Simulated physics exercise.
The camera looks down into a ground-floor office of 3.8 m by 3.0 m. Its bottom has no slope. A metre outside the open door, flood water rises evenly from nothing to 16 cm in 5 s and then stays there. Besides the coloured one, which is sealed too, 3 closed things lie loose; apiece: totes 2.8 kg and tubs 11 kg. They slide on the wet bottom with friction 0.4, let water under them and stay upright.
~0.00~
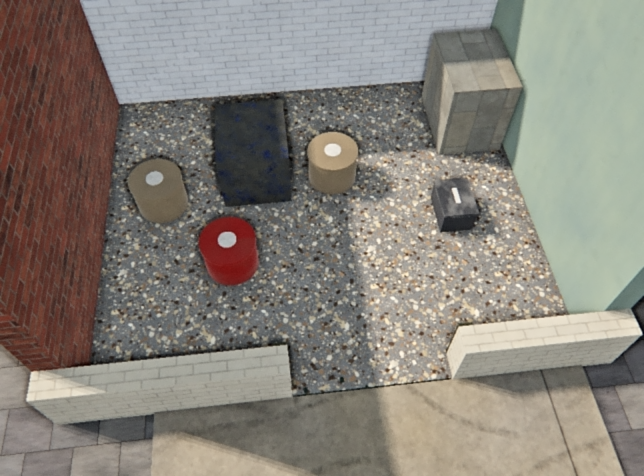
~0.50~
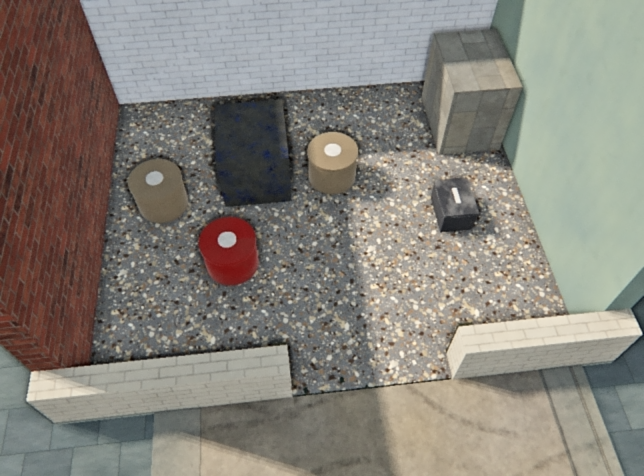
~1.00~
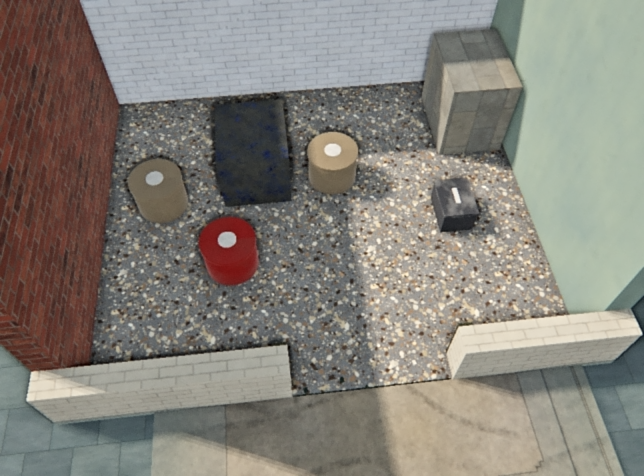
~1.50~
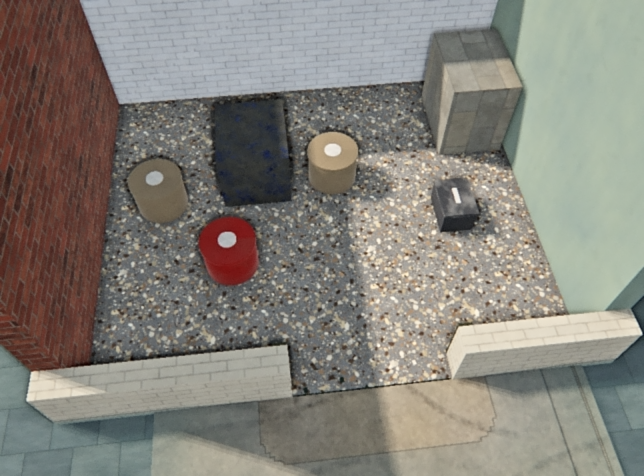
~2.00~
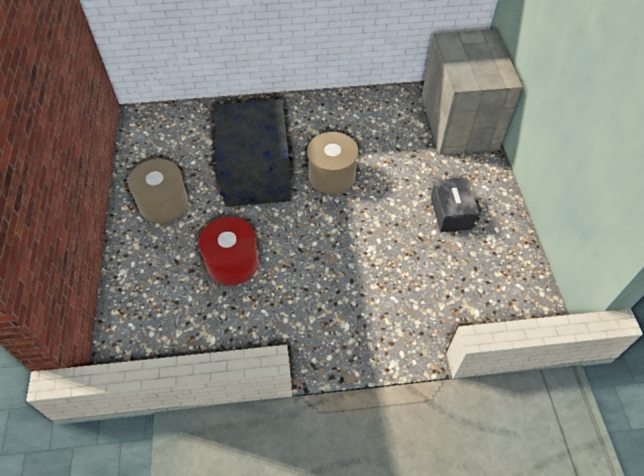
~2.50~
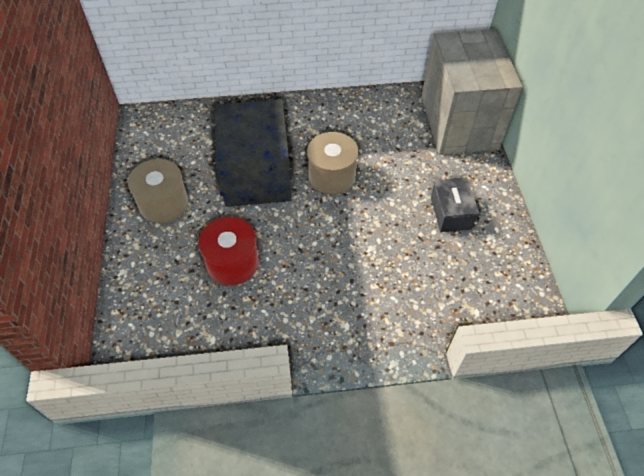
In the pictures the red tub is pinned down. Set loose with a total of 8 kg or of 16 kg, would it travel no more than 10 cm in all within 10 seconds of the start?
I expect that only the higher weight holds it.
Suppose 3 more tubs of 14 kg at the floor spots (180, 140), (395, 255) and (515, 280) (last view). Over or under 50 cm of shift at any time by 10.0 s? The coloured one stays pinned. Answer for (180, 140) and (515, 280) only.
In that order: Less, short of it.
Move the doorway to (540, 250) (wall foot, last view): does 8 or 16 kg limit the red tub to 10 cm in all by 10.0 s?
In that case only the higher weight holds it.
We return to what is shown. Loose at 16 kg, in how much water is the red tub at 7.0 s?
About 4 cm.
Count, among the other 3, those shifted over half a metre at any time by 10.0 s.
I count 2.
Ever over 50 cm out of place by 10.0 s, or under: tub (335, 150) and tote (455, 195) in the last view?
In that order: Past it, more.
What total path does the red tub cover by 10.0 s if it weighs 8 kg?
Some 50 cm in all.
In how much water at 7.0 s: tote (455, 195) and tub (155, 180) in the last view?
About 7 and 2 cm.
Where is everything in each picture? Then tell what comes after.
The first picture shows the red tub at (227, 240), on the bottom; 0.0 m2 under water; 0 of 4 have shifted.
The second picture shows the red tub at (227, 240), on the bottom; water covers 0.0 m2; 0 of 4 have shifted.
The third picture shows the red tub at (227, 240) rests on the ground; water covers 0.0 m2; 0 of 4 have shifted.
The fourth picture shows the red tub at (227, 240), on the bottom; water covers 0.0 m2; 0 of 4 have shifted.
The fifth picture shows the red tub at (227, 240) rests on the ground; water covers 0.0 m2; 0 of 4 have shifted.
The sixth picture shows the red tub at (227, 240), on the bottom; water covers 0.0 m2; 0 of 4 have shifted.
After 3.5 s the red tub would be 0 cm from its start with 8 kg and 0 cm from its start with 16 kg; 0 cm of water round it then.
After 4.5 s the red tub would be 0 cm from its start with 8 kg and 0 cm from its start with 16 kg; 1 cm of water round it then.
After 7.0 s the red tub would be 17 cm from its start with 8 kg and 0 cm from its start with 16 kg; 4 cm of water round it then.
After 10.0 s the red tub would be 51 cm from its start with 8 kg and 0 cm from its start with 16 kg; 4 cm of water round it then.
